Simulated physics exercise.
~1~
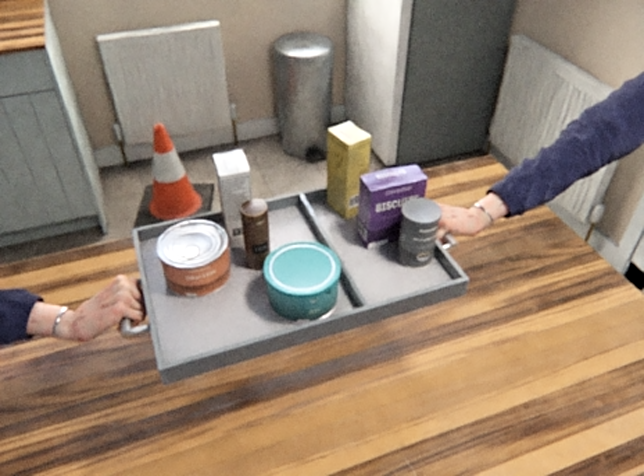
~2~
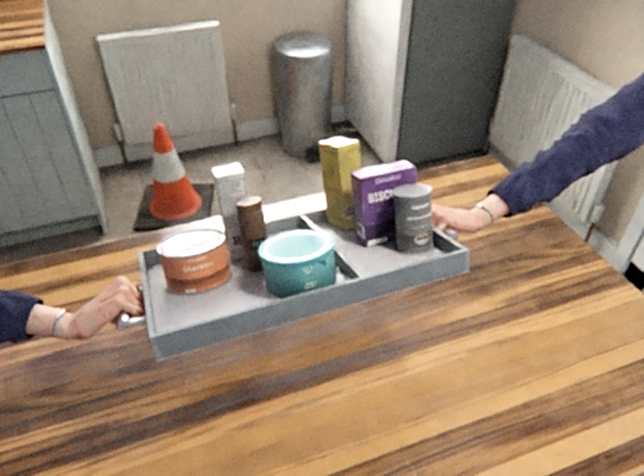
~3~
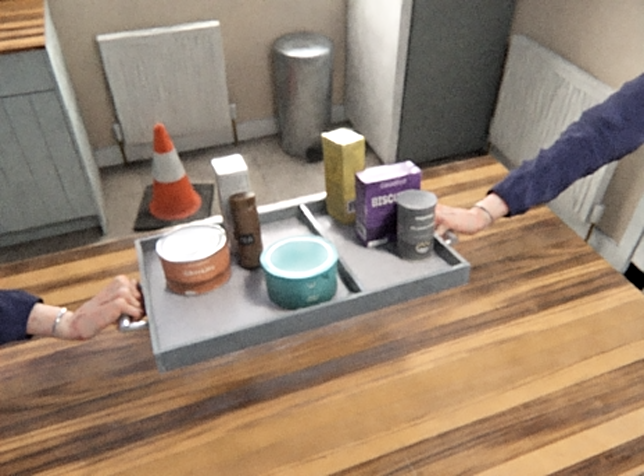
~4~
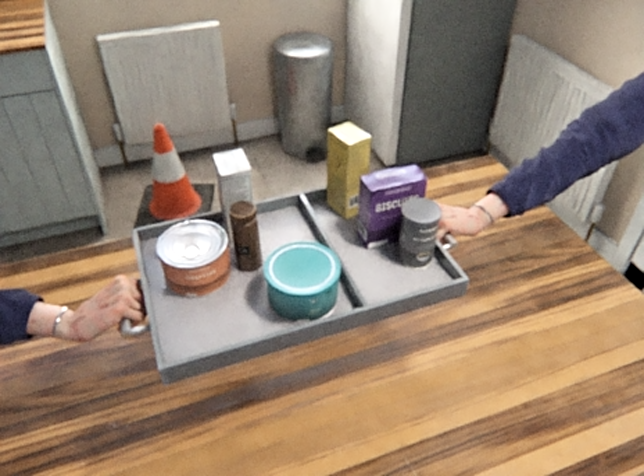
Two hands in dark blue sleeves hold a grey divided tray above a striped wooden table, seen from slightly above in a kitchen with a traffic cone and a metal bin behind. An orange tub, a turquoise tub, a brown shaker and a white carton stand on the left, with a yellow carton, a purple packet and a grey tin on the right. The hands tip the tray so its far edge dips, and the taller items lean. They then bring it back toward level as the shaker still leans slightly. Finally the tray is level, with everything upright near its starting place.
